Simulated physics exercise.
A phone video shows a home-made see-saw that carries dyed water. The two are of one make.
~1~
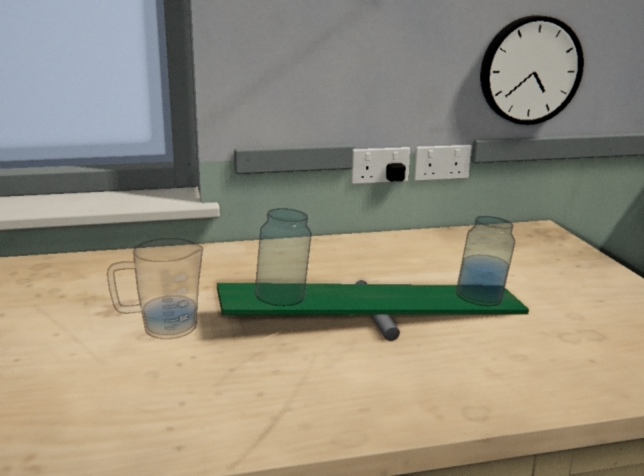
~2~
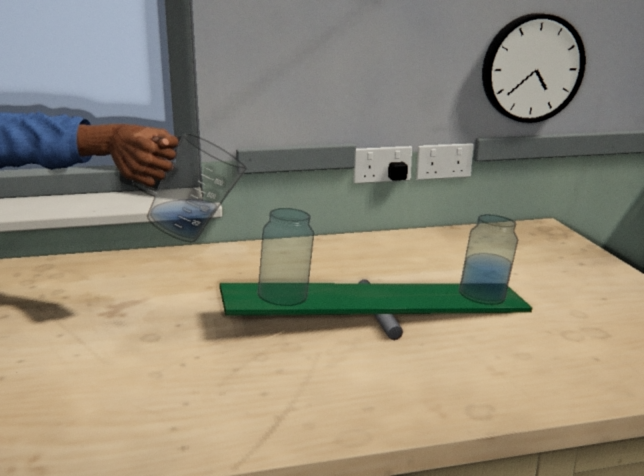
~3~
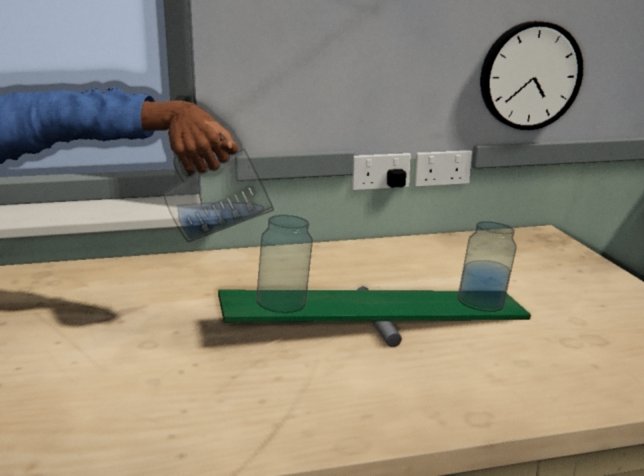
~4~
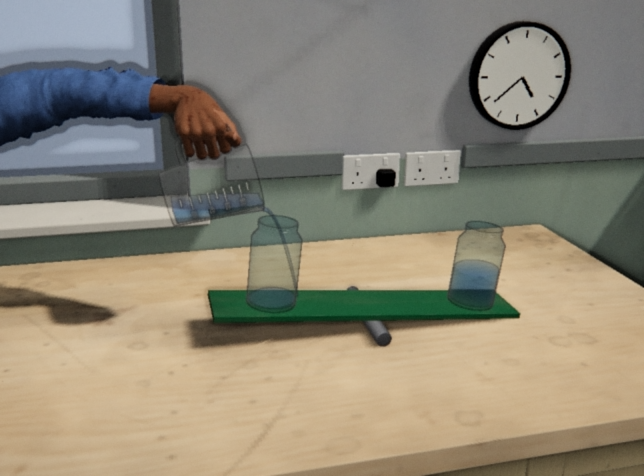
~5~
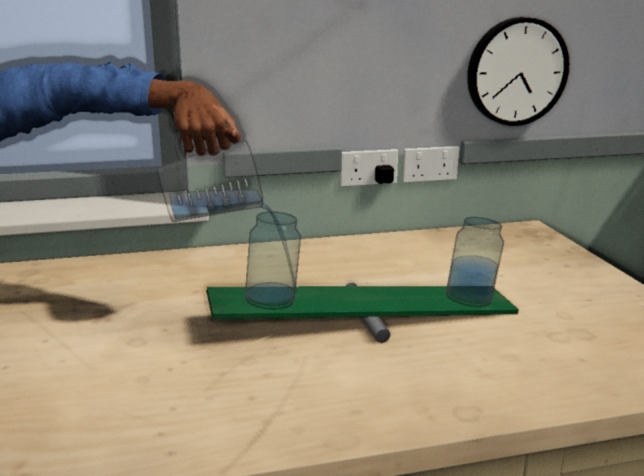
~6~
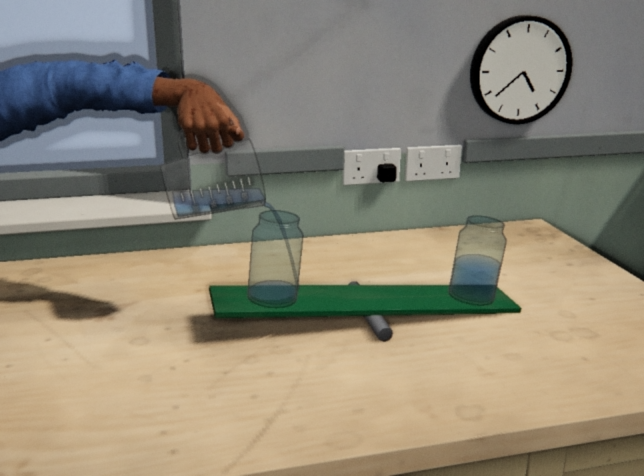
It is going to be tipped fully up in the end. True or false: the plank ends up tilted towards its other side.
False.
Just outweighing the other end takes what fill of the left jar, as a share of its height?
About 50 per cent.
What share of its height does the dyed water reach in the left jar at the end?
I'd say close to 25 per cent.
A moment on, the left jar is nearly empty; the plank leans as before.
Further on, the left jar is about a quarter full; the plank leans as before.
When it is over, the left jar is about a quarter full; the plank leans as before.
